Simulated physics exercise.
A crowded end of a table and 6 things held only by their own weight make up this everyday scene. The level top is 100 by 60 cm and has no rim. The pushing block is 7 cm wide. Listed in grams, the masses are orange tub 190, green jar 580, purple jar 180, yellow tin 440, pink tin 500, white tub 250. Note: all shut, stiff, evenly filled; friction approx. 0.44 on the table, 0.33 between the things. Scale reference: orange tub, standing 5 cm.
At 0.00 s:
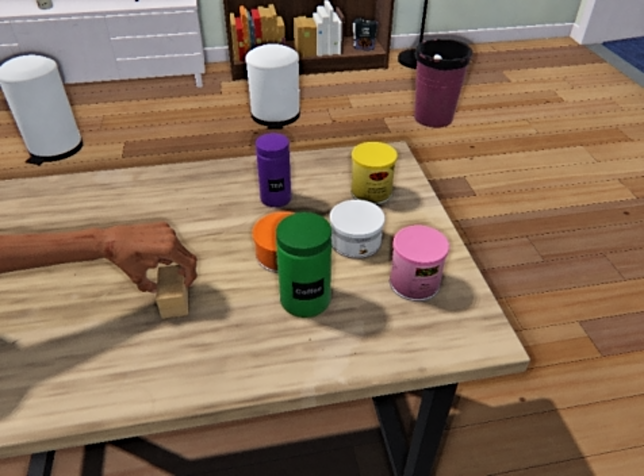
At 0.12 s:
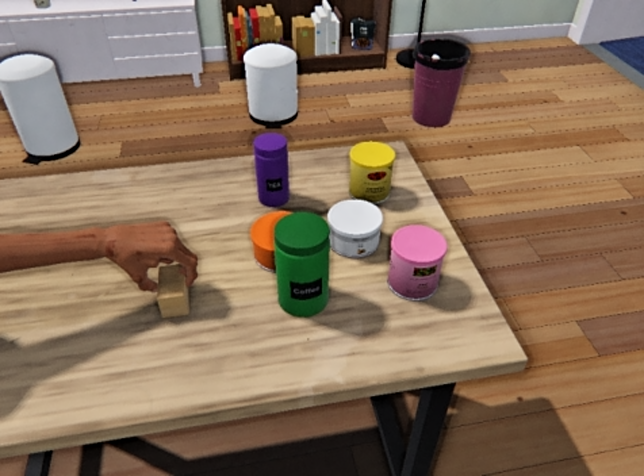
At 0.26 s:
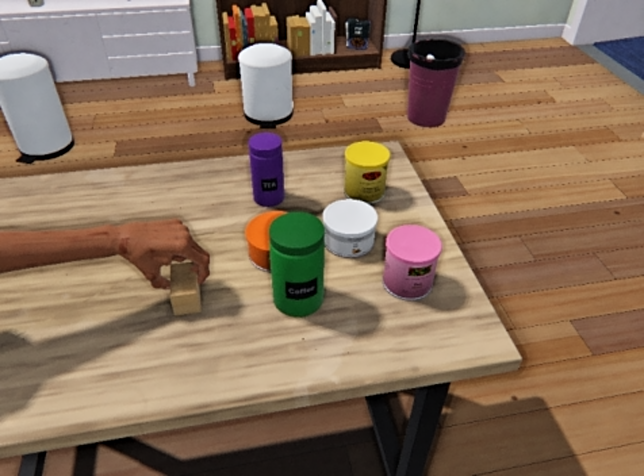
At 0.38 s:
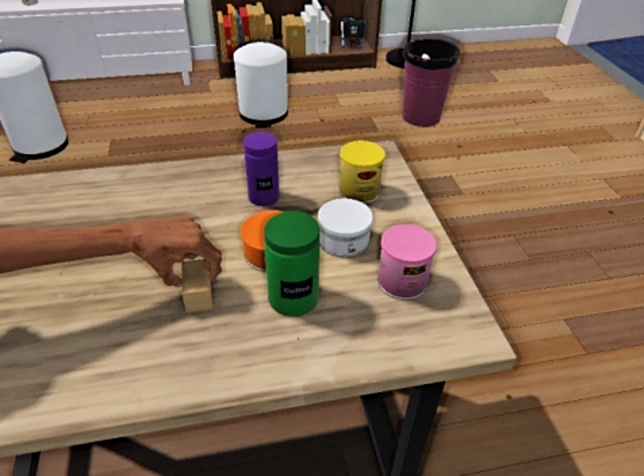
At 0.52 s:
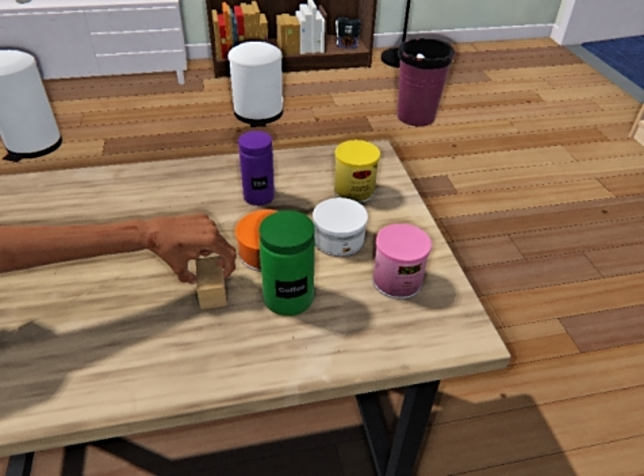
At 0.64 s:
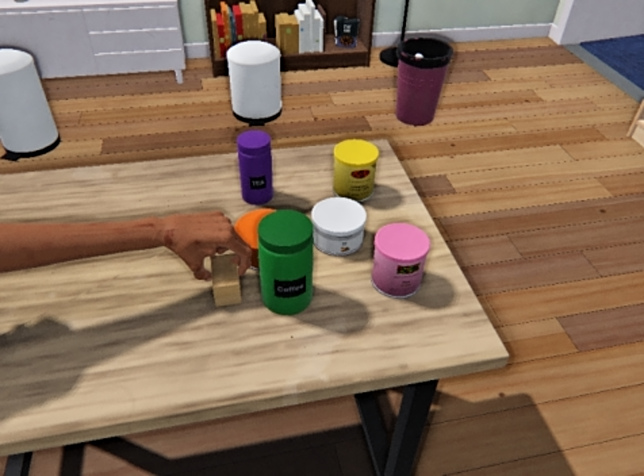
On a wooden table, a hand slides a small block right toward a green jar.
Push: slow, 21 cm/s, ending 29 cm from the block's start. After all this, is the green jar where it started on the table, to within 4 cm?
Past the margin.
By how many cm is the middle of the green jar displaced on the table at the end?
Displacement: Approx. 15 cm.
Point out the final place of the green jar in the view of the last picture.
It finishes at roughly (382, 252).
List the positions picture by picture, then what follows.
In the first frame, 0 cm of push; green jar (305, 266).
In the second frame, 0 cm of push; yellow tin (371, 173); pink tin (416, 263).
In the third frame, 3 cm of push; white tub (350, 229).
In the fourth frame, 6 cm of push; purple jar (262, 170); yellow tin (361, 172).
In the fifth frame, 9 cm of push; pink tin (401, 262); white tub (340, 228).
In the sixth frame, 11 cm of push; green jar (286, 264).
After 1.04 s, 19 cm of push; green jar moved 5 cm near (320, 259).
After 1.34 s, 26 cm of push; green jar moved 12 cm near (361, 254); pink tin moved 2 cm.
In the end (1.9 s), not toppled but over 4 cm from the start, green jar and pink tin; the other 4 under 4 cm from the start. At the end, from the last picture's camera, green jar near (382, 252).
